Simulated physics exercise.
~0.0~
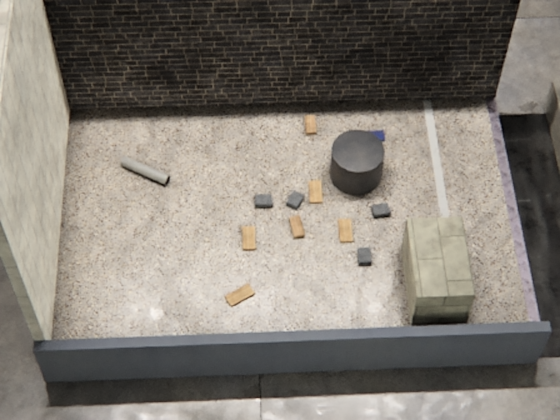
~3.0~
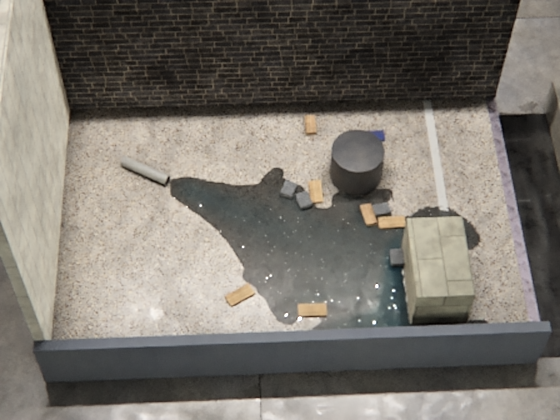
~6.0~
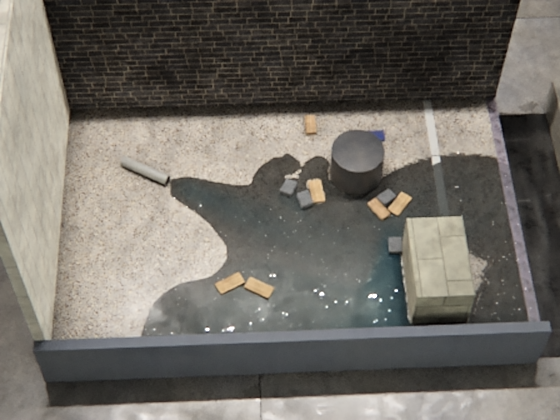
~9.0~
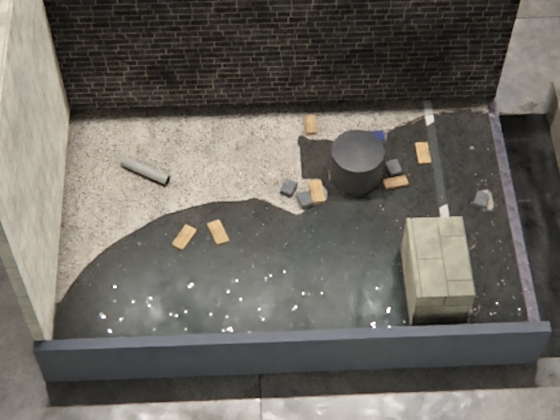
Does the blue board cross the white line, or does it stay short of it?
The blue board stays short of the white line. It remains beside the dark round drum while the water spreads.
A walled bay floods with dark water, and one grey block drifts past the white line.
